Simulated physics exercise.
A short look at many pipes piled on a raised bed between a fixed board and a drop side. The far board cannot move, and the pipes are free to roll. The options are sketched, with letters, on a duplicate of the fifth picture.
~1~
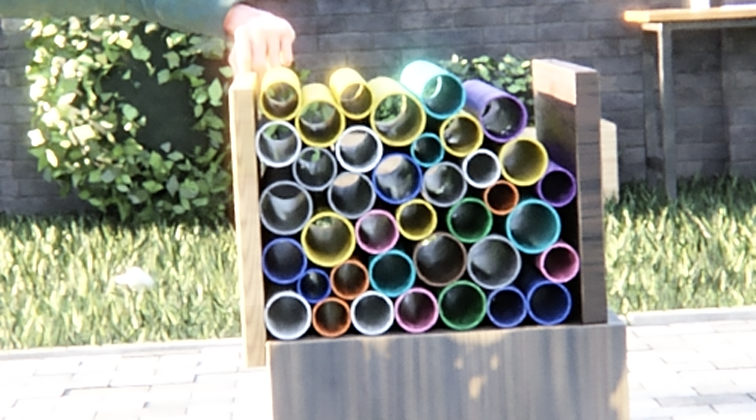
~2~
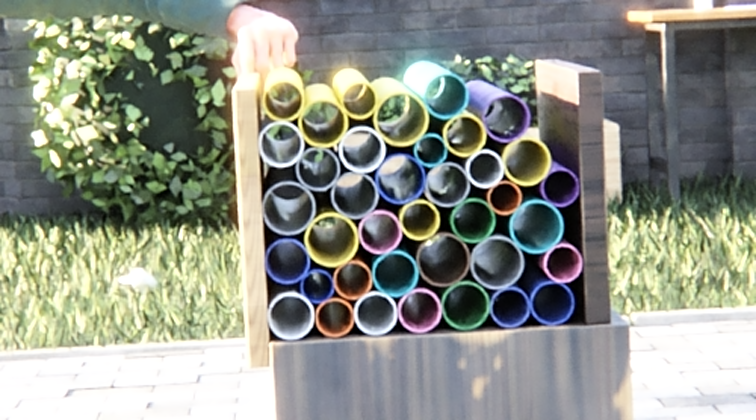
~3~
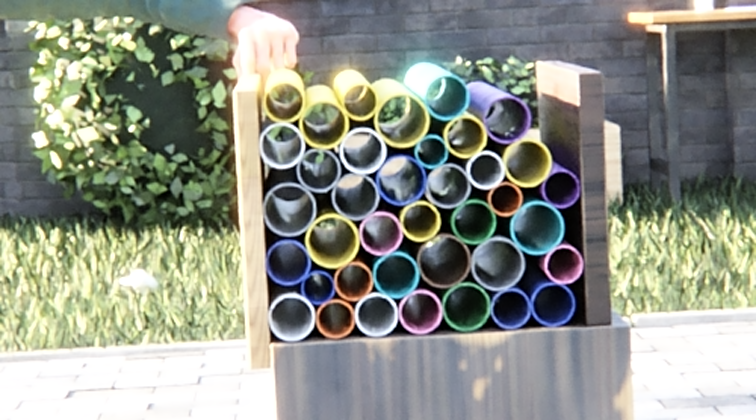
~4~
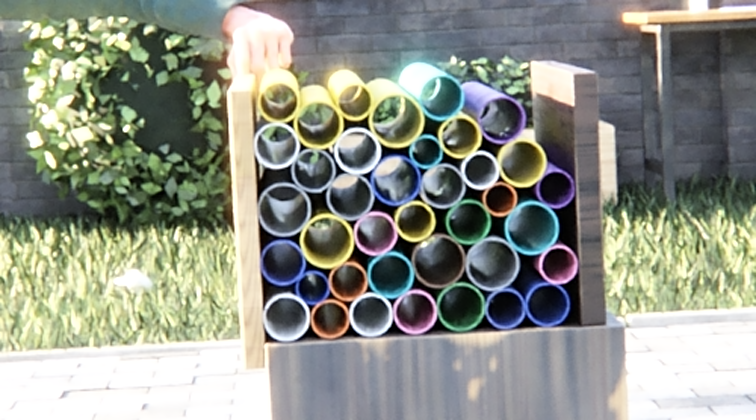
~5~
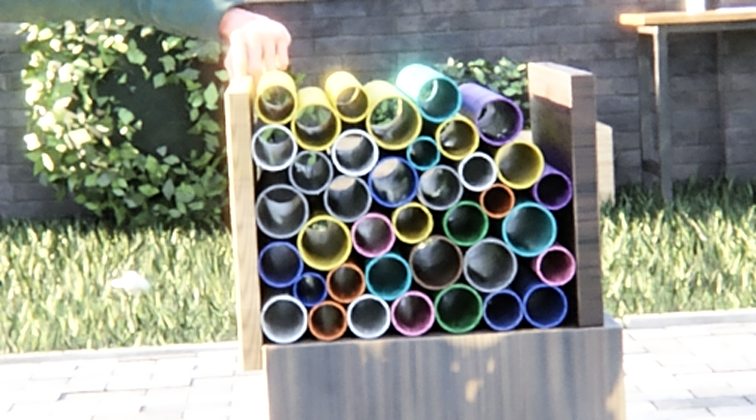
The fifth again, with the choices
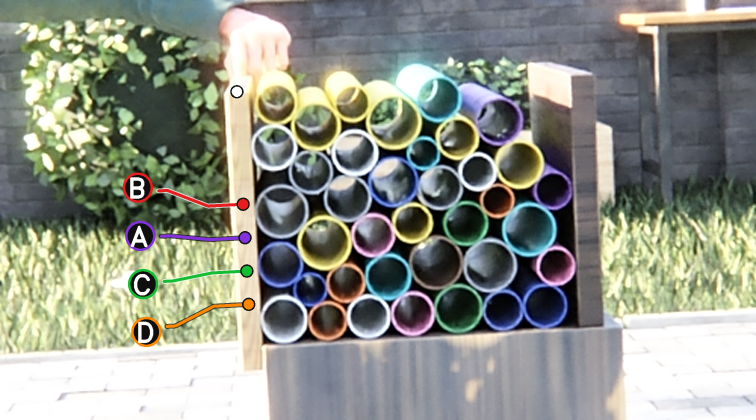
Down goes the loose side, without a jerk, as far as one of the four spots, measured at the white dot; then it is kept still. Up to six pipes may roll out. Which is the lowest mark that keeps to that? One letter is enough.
It can be let down to A.
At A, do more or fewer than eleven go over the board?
Fewer than eleven.
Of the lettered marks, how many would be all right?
The number is two.
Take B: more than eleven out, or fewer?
At B, fewer than eleven.
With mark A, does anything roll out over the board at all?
Yes, at A.
On the copy, A at (245, 238); B at (243, 204); C at (246, 271); D at (248, 305); the white dot at (237, 92).
On A. First, top of the board (252, 159).
Then, top of the board (256, 235).
Finally, top of the board (256, 236), four out over the board.
By contrast, B one out over the board; C seven out over the board; D more than six out over the board.
